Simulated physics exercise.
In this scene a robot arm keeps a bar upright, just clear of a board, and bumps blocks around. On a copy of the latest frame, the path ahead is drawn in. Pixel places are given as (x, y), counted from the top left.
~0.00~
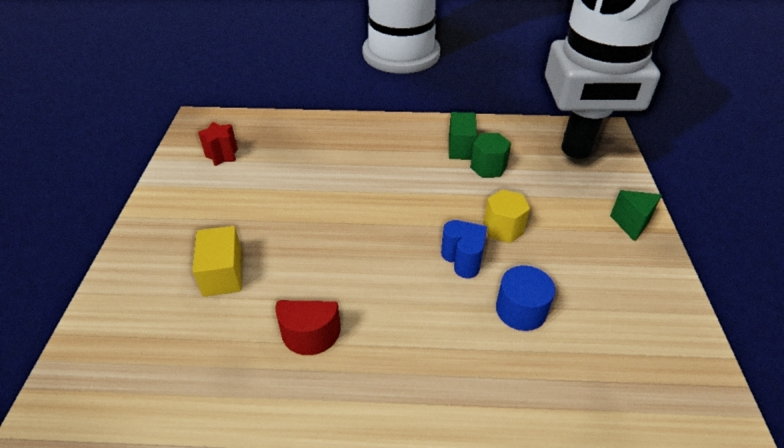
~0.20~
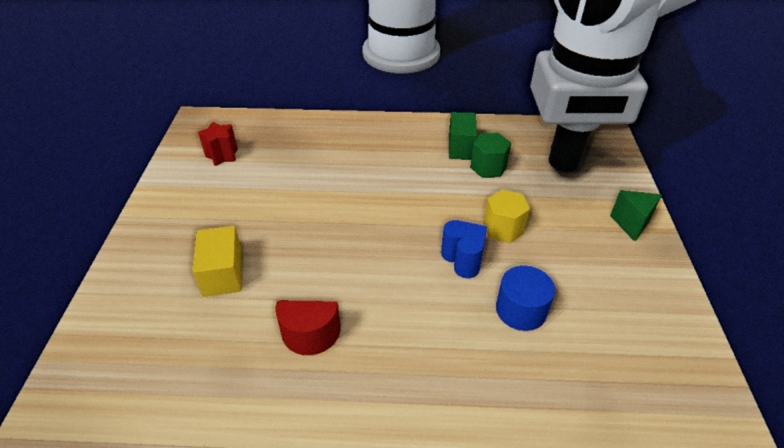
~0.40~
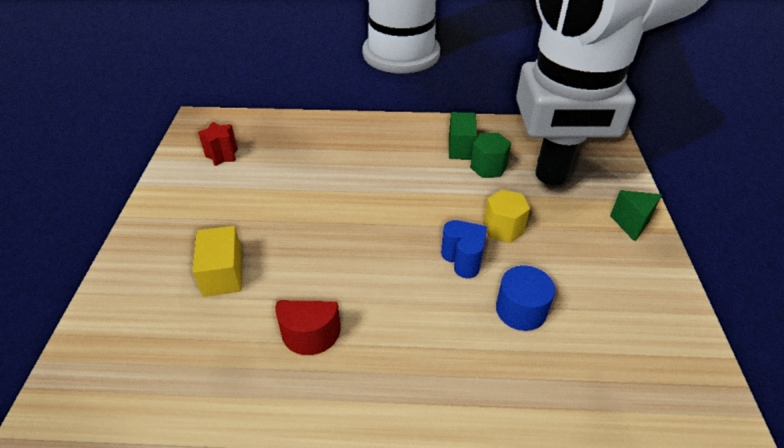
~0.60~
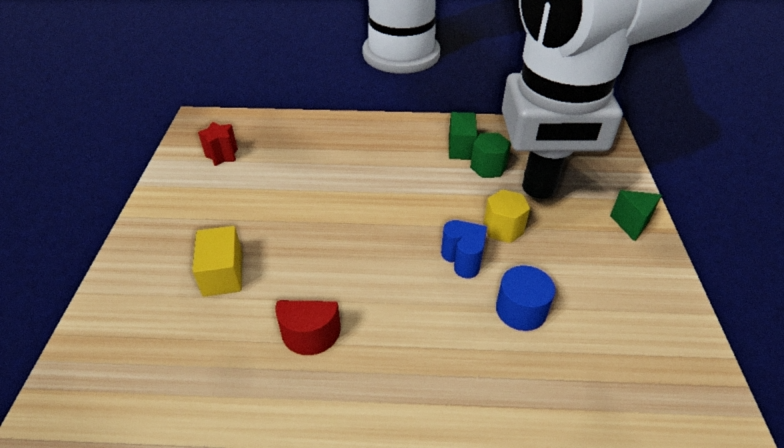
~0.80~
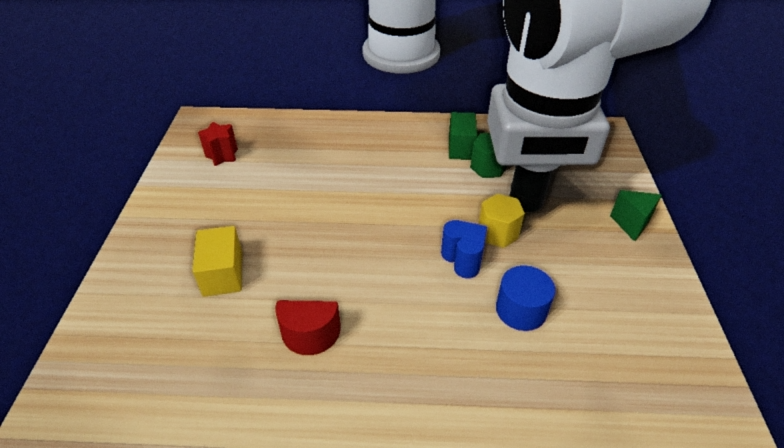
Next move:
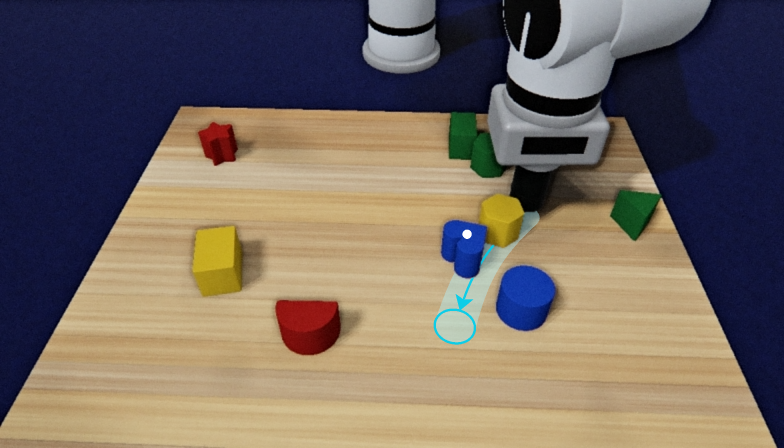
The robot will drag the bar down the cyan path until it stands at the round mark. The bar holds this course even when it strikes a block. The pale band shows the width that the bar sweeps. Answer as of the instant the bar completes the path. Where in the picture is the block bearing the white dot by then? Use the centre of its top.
It should be at (378, 274) by then.
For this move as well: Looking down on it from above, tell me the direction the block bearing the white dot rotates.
Spin direction: Clockwise.
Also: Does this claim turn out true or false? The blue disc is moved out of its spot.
My answer: False.
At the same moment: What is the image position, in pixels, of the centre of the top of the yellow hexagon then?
By then it is at (417, 287).
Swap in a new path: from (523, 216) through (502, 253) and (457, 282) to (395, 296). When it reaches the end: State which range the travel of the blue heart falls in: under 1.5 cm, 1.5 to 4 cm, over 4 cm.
Its final spot will lie more than 4 cm from the current one.
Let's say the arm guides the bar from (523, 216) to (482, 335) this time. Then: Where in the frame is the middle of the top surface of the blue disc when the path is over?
Its top centre is at about (538, 320).
The line goes from (523, 216) via (494, 244) and (471, 281), ending at (455, 326); the dot is on the blue heart.
On the path given first. One third of the way, bar at (497, 231); blue heart at (438, 254), turned 20° clockwise; yellow hexagon at (467, 235), turned 15° clockwise.
Two thirds of the way, bar at (473, 268); blue heart at (395, 271), turned 55° clockwise; yellow hexagon at (436, 265), turned 50° clockwise.
At the end, bar at (457, 313); blue heart at (378, 274), turned 90° clockwise; yellow hexagon at (417, 287), turned 85° clockwise; blue disc unmoved.
